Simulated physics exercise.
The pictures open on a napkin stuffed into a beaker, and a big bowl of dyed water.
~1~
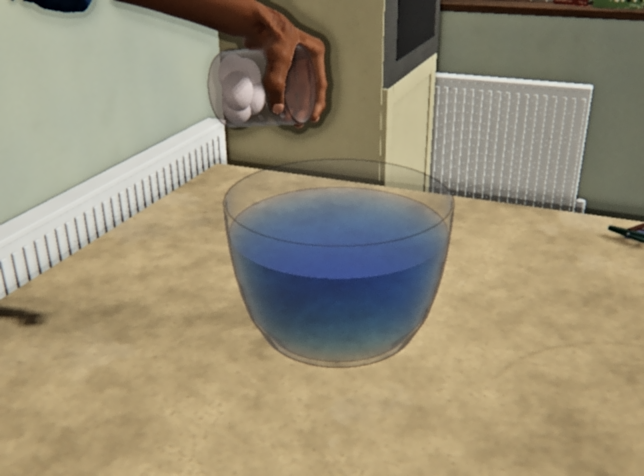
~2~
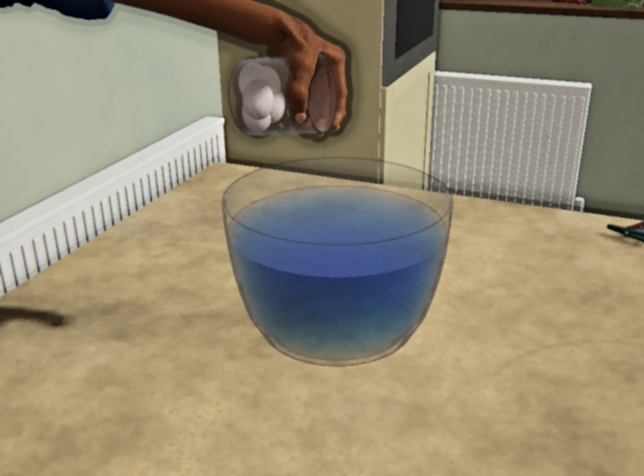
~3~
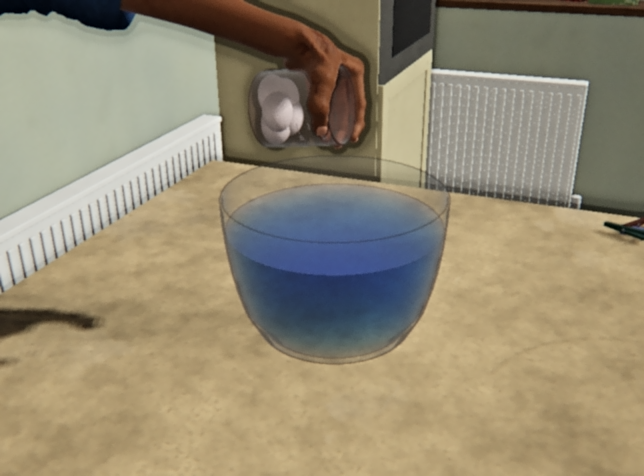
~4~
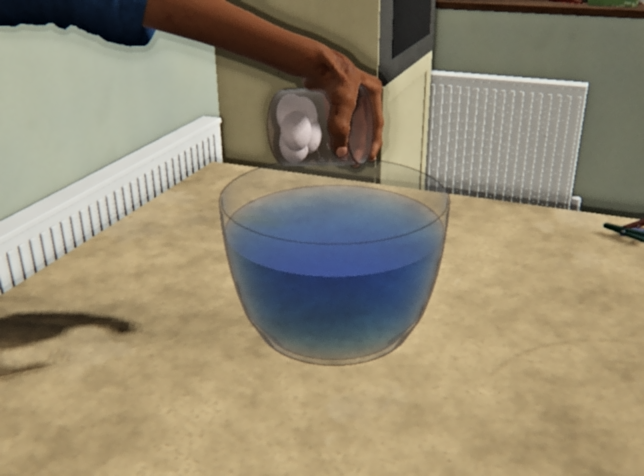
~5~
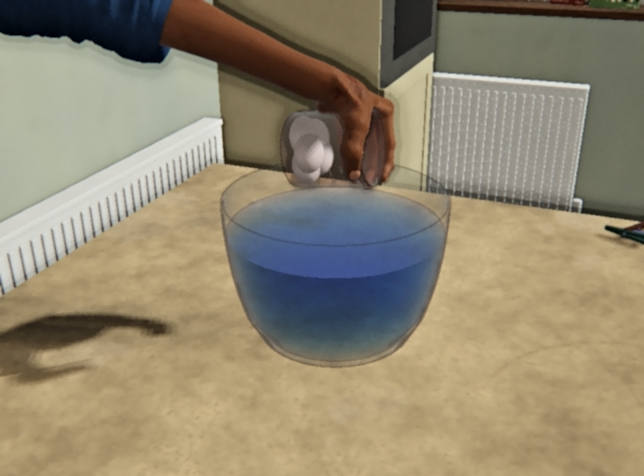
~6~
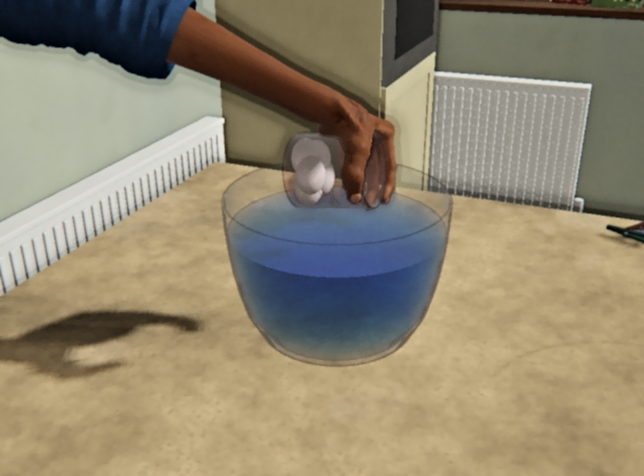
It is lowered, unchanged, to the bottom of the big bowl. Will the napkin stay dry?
No.
Next, the beaker enters the dyed water.
After that, dyed water pours in as the air escapes.
Finally, the beaker is under, flooded, and the napkin is wet.
